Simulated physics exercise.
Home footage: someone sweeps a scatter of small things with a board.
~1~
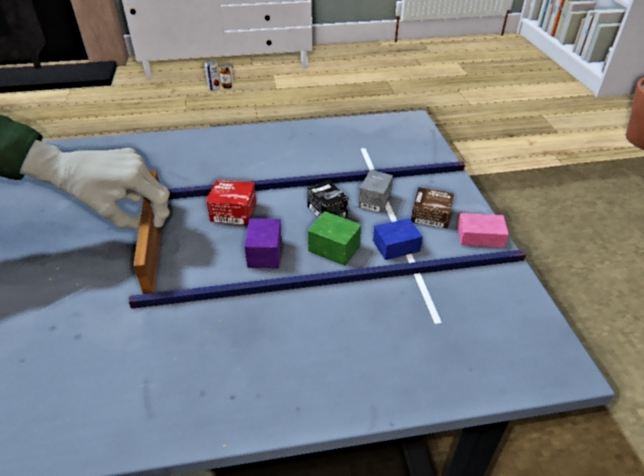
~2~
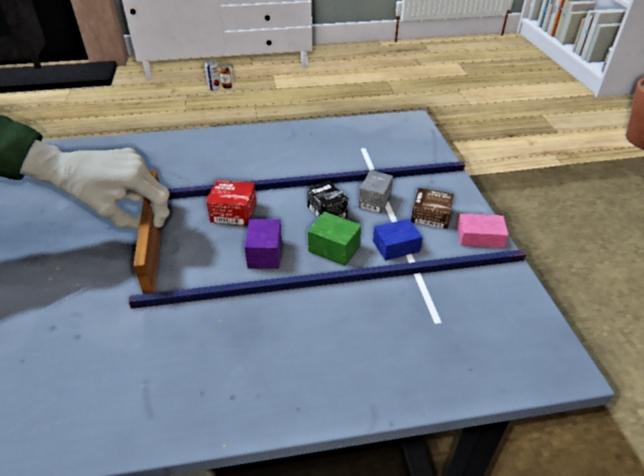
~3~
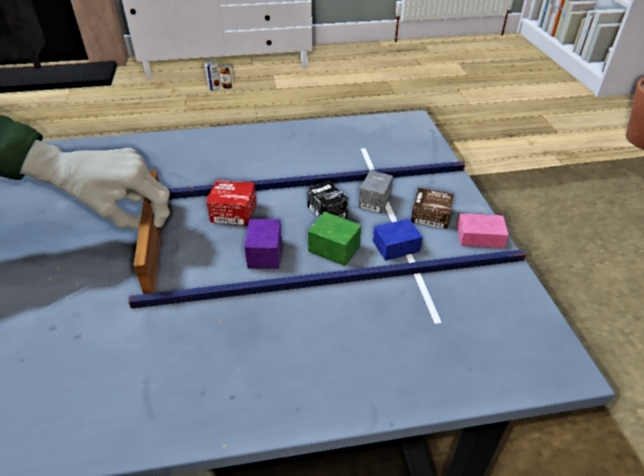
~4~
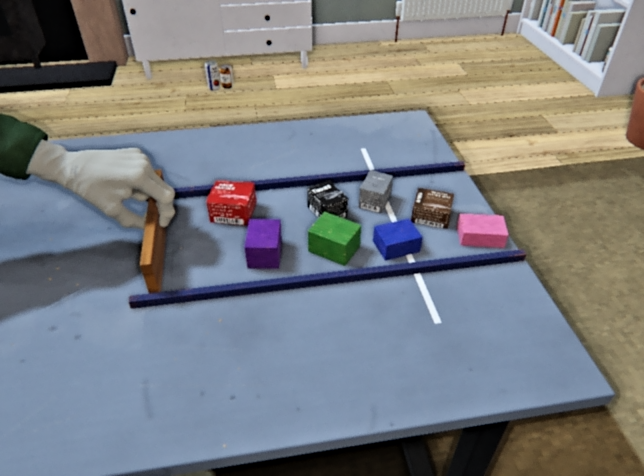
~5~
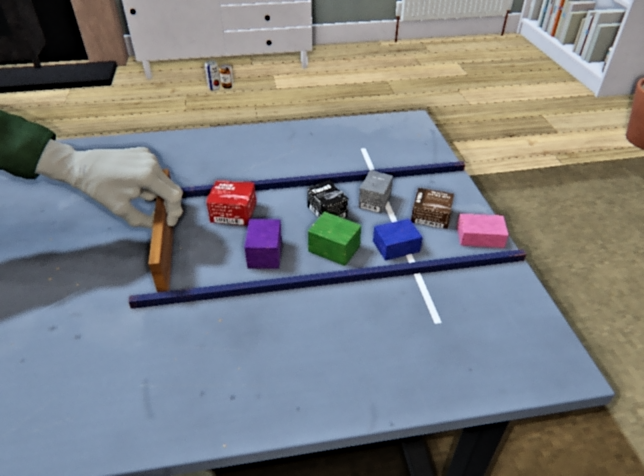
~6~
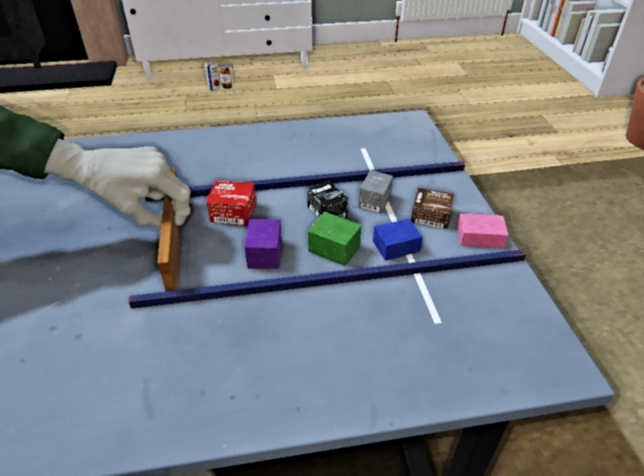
A gloved hand holding an upright orange-brown board slides it slowly a short way right between two dark blue rails on a grey-blue table, seen from above in a room with wooden flooring. Ahead of it sit red, black, grey and brown blocks behind purple, green, blue and pink ones, with a white strip crossing beneath. The board starts still, then moves without touching the blocks, which stay put, as does the camera.
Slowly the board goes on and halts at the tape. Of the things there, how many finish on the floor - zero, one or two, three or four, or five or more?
One or two finish on the floor.
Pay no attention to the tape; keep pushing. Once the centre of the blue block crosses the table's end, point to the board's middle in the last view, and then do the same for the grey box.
With the blue block it sits around (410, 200), with the grey box around (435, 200).
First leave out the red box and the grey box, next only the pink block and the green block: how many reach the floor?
Result: 1 in the first case, with 0 in the second.
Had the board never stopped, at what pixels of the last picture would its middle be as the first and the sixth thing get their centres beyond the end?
At (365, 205) for the first, at (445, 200) for the sixth.
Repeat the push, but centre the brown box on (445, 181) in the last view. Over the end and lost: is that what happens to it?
Well, this time it drops away.
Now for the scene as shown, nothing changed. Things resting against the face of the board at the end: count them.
The count is 2.
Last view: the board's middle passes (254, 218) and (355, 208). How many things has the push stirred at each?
First 2 and then 8.
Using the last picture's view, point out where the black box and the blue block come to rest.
The black box stops around (439, 197); the blue block around (496, 235).
Soon after, none off yet; pink block at rest near (482, 231); brown box at rest near (432, 208); blue block at rest near (397, 239).
In the end, the number that fall off is one or two; gone, pink block.
